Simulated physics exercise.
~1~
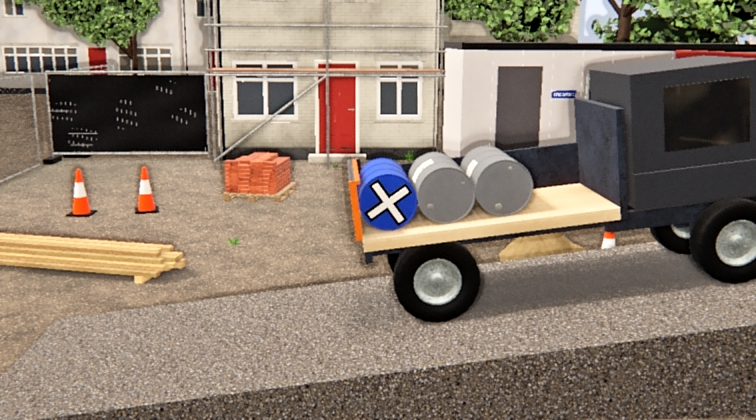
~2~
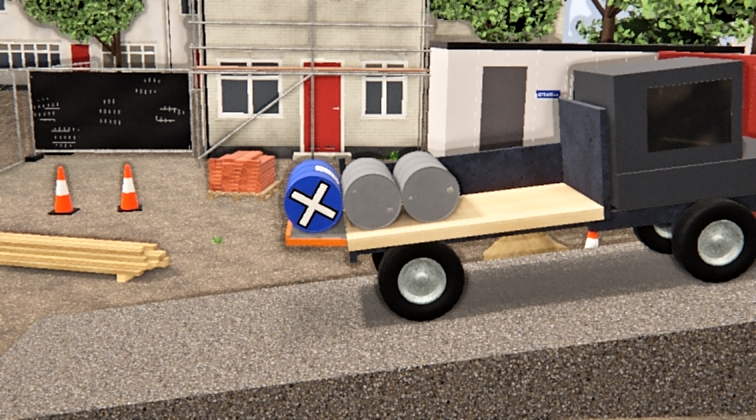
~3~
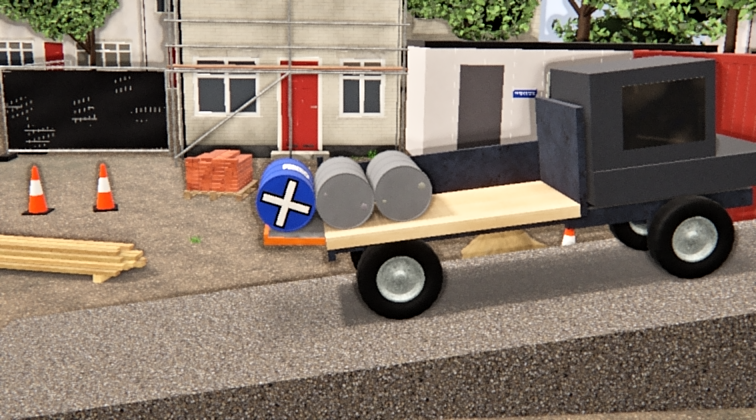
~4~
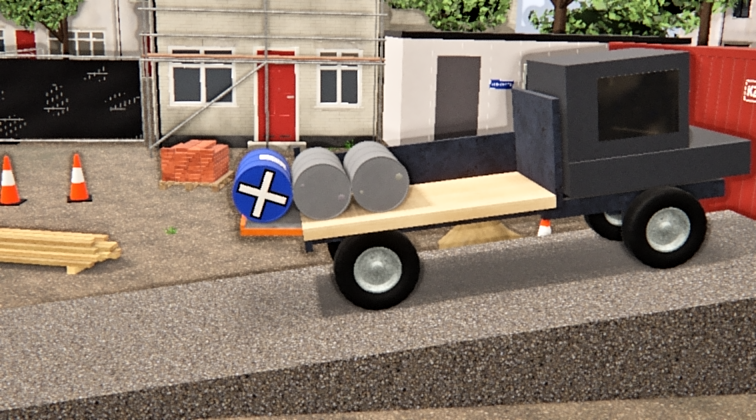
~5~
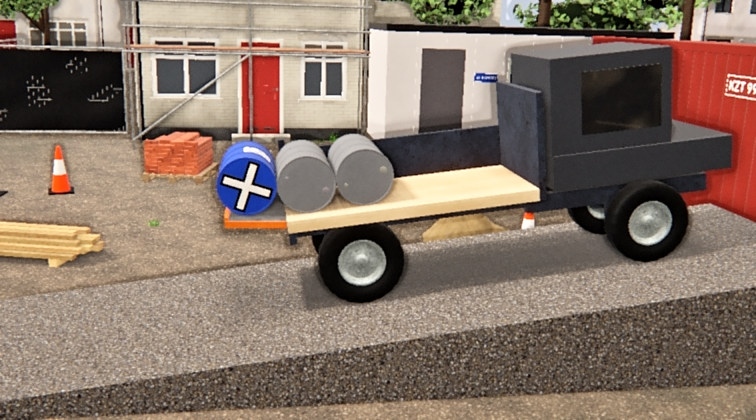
The blue drum with a white cross rolled left as the tailgate of a parked pick-up swung down, and two grey drums followed it along the sloping bed. The blue one stopped on the lowered gate and stayed there, the grey pair resting behind it.
